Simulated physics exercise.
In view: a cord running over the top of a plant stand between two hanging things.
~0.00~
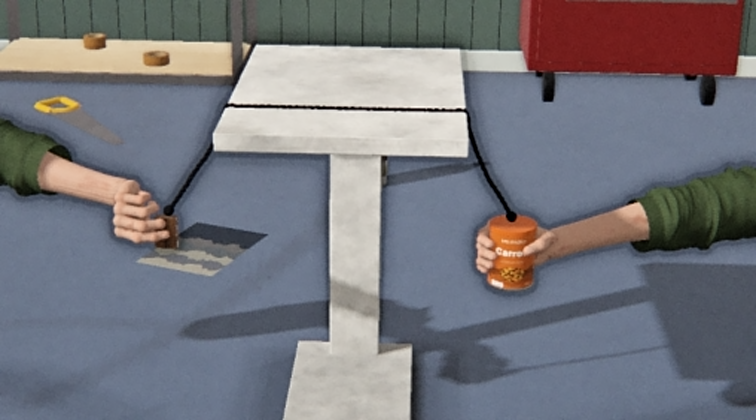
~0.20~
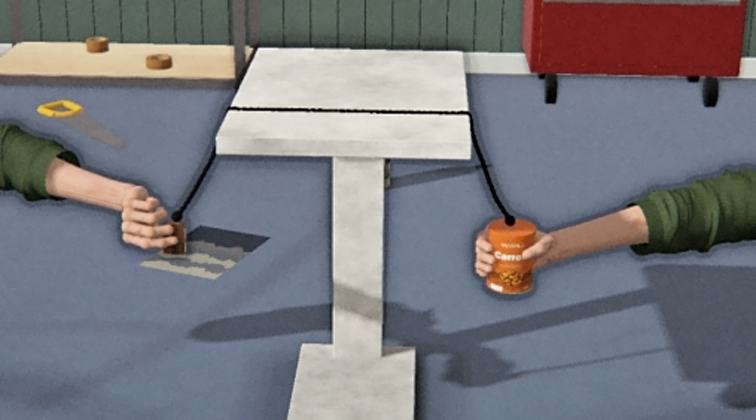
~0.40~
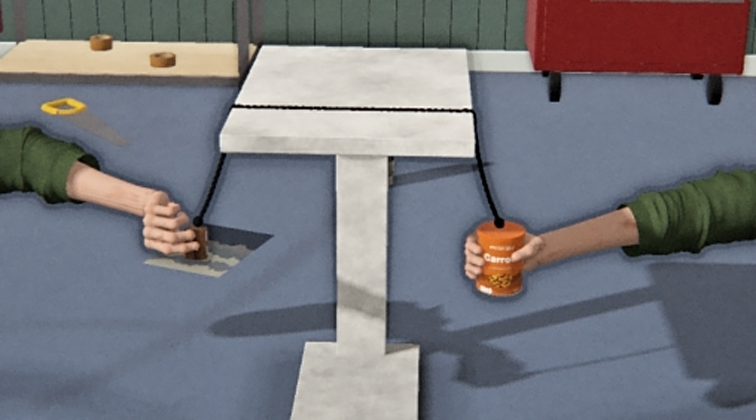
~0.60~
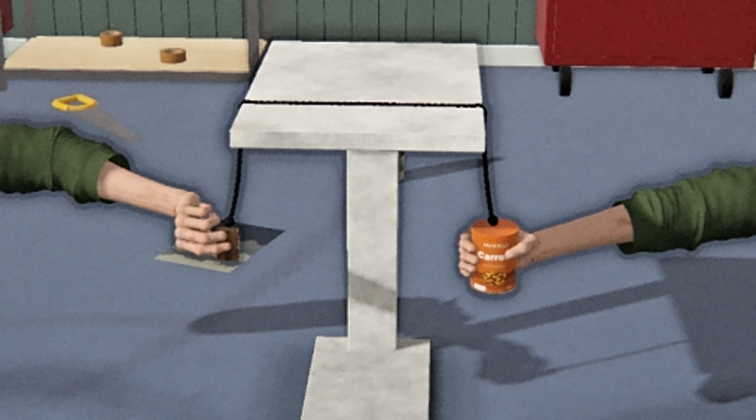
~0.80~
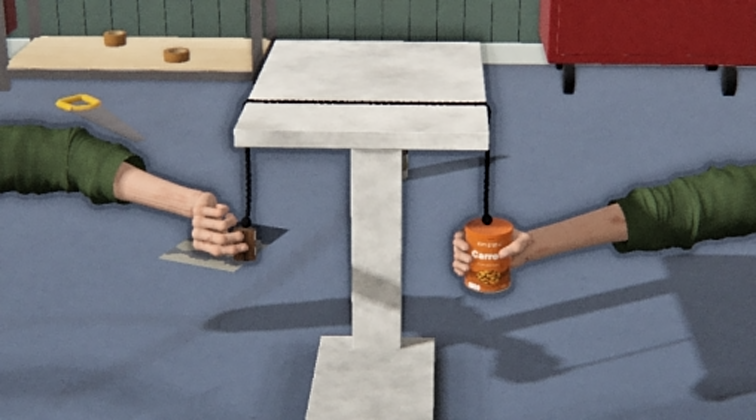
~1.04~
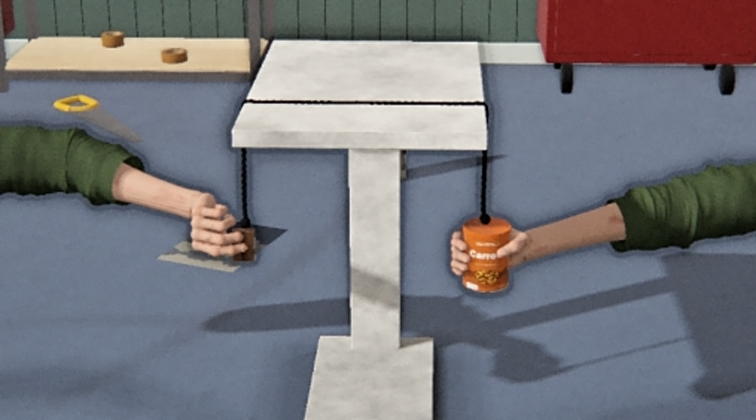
In a room with a blue floor, two hands hold a small brown object and an orange tin on a black cord draped over a pale stand. The left hand moves inward to the right while the other eases slightly left, and the slanting cord ends come to hang nearly straight.
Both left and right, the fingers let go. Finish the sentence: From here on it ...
From here on it heads down on the right.
After 1.36 s, left matchbox higher near (233, 134); right tin lower near (482, 364).
After 1.64 s, left matchbox pulled up onto the top; right tin down on the floor.
After 1.92 s, left matchbox down on the floor; right tin down on the floor.
In the end, left matchbox down on the floor; right tin down on the floor. The cord runs down on the right.
